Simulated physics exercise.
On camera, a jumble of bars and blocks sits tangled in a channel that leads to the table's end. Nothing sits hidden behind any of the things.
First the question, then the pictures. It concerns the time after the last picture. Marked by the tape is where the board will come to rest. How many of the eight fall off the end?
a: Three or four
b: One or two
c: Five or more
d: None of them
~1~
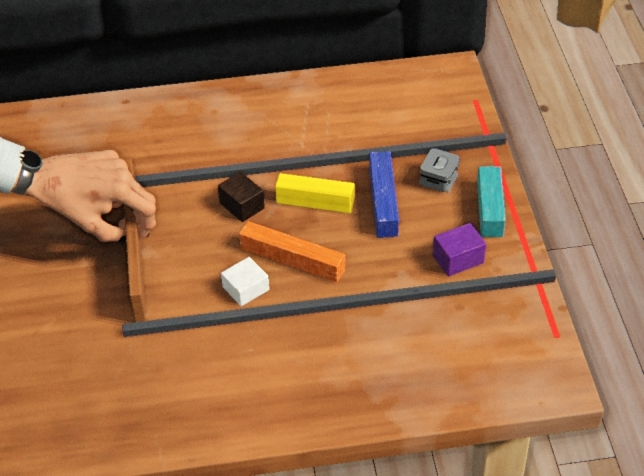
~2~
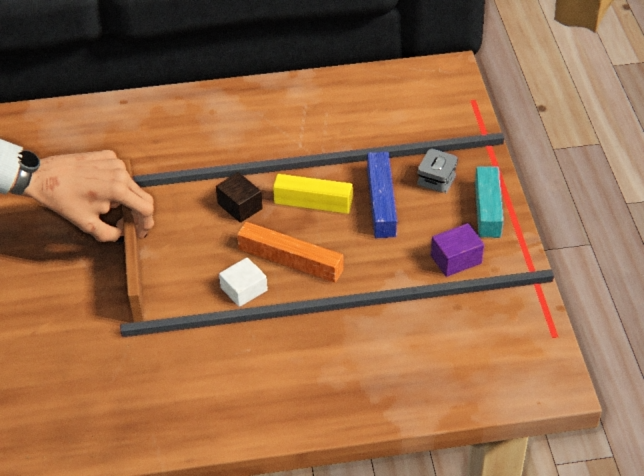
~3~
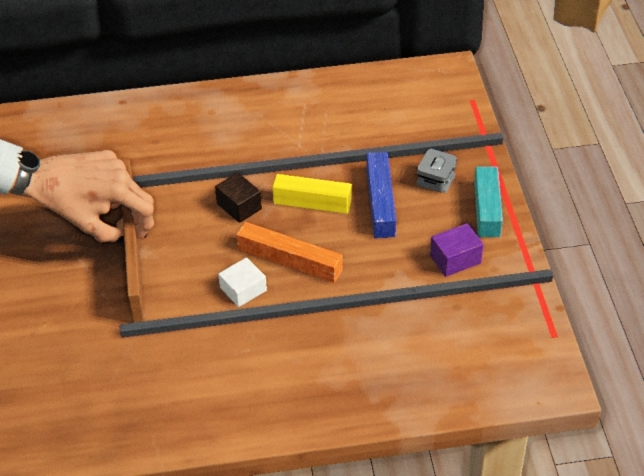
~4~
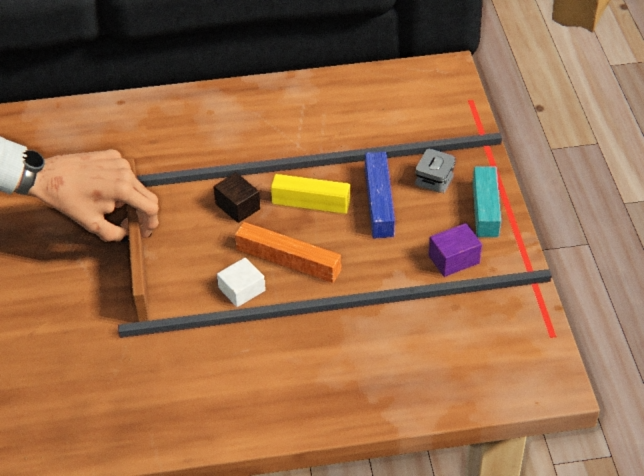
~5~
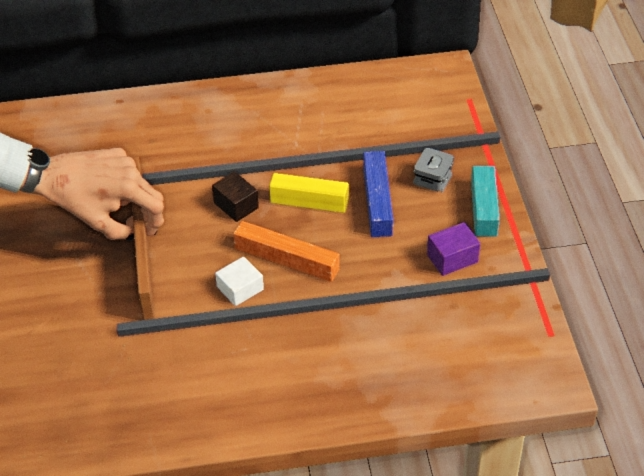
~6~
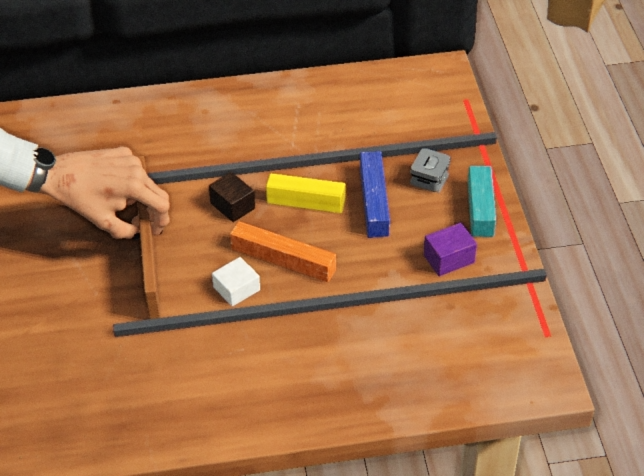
Answer: C.
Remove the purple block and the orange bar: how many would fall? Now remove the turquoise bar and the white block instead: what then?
Tally per try: 4 / 4.
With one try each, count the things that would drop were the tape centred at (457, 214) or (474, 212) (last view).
Floor count: 3; 4.
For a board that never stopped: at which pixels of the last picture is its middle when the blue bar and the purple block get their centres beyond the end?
When the blue bar crosses, the middle is near (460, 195); when the purple block crosses, near (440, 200).
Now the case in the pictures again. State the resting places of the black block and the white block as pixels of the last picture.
Black block at (508, 168), white block at (538, 250).
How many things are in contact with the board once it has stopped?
At rest, 2 are in contact.
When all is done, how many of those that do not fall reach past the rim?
The count would be 2.
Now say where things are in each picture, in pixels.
Turquoise bar (491, 202); grey case (439, 172); purple block (459, 250); board (134, 239); tape (513, 209), in the first picture.
Grey case (437, 172); yellow stick (313, 194), in the second picture.
Purple block (456, 250); white block (243, 282), in the third picture.
Turquoise bar (487, 201); black block (237, 198), in the fourth picture.
Grey case (433, 171); board (141, 237), in the fifth picture.
Turquoise bar (482, 201); grey case (430, 172); purple block (450, 250); board (147, 236); tape (503, 208), in the sixth picture.
Soon after, none off yet; turquoise bar at rest near (482, 201); grey case at rest near (430, 172); purple block at rest near (450, 250).
After that, none off yet; turquoise bar displaced a little near (501, 201); grey case displaced about its own width near (477, 168); purple block displaced about its own width near (485, 246).
In the end, the number that fall off is five or more; gone, orange bar, yellow stick, blue bar, purple block, grey case and turquoise bar.
